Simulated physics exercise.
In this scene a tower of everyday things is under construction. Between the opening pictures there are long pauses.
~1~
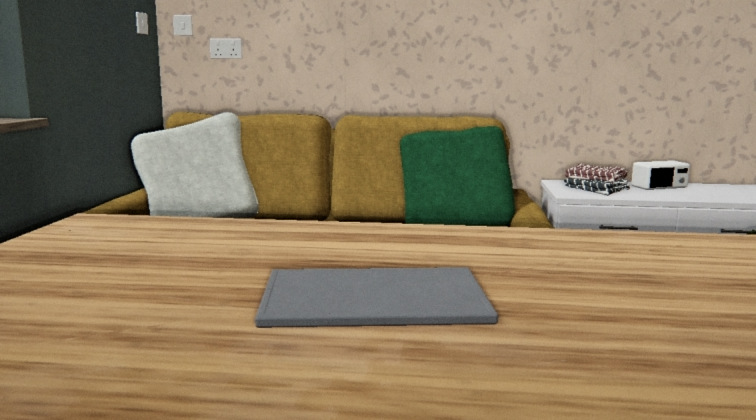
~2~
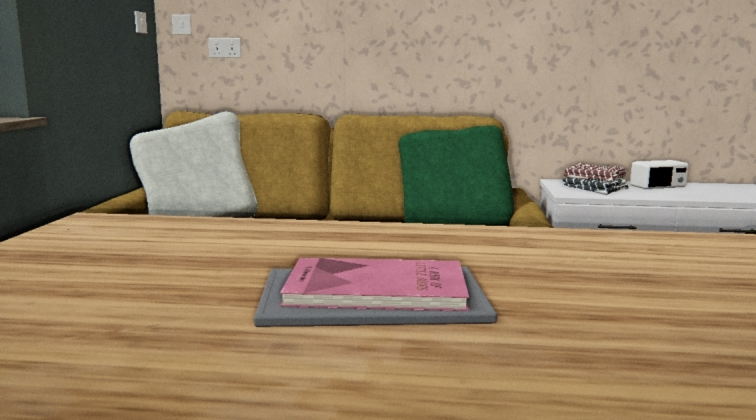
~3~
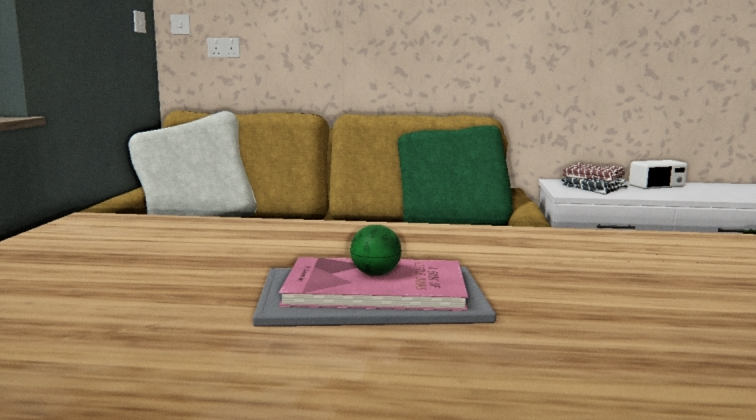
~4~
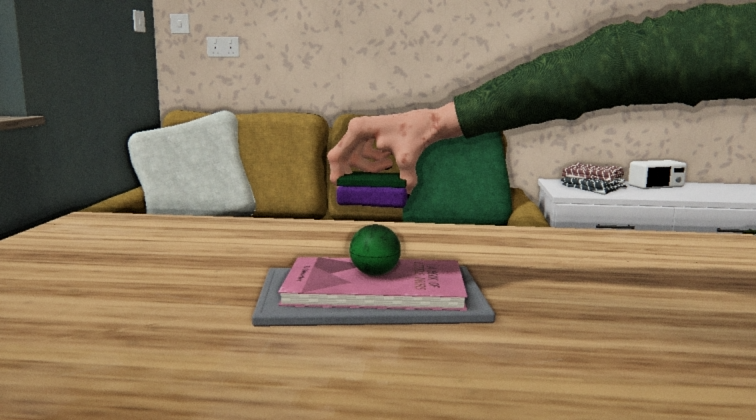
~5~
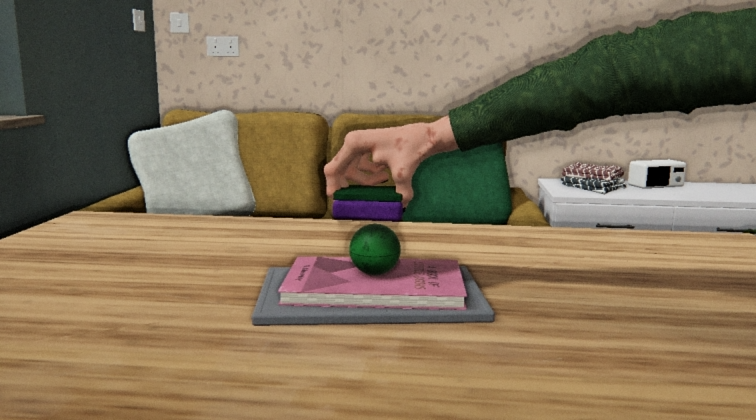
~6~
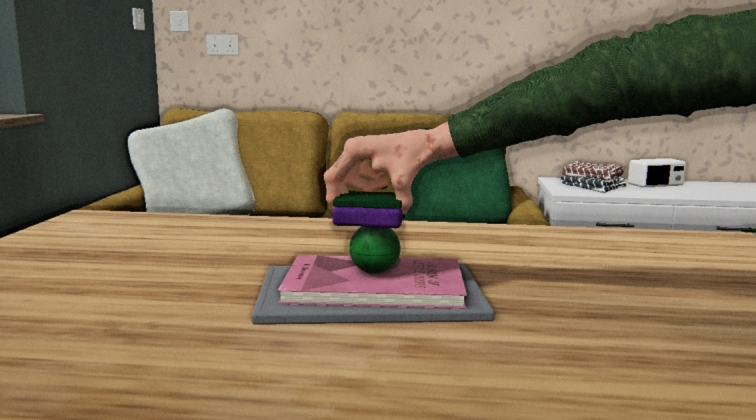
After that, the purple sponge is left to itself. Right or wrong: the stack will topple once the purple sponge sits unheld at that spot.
Right.
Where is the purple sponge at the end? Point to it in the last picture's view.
Around (245, 268).
Then, 0.40 s past the last view, purple sponge now fallen.
Then, 0.70 s past the last view, things are still on the move.
Then, 0.90 s past the last view, as before.
Then, 1.80 s past the last view, nothing new.
Finally, fallen, purple sponge; the other 3 still in place. Final places as the last picture's camera would see them, purple sponge near (245, 268). The pile gives way.
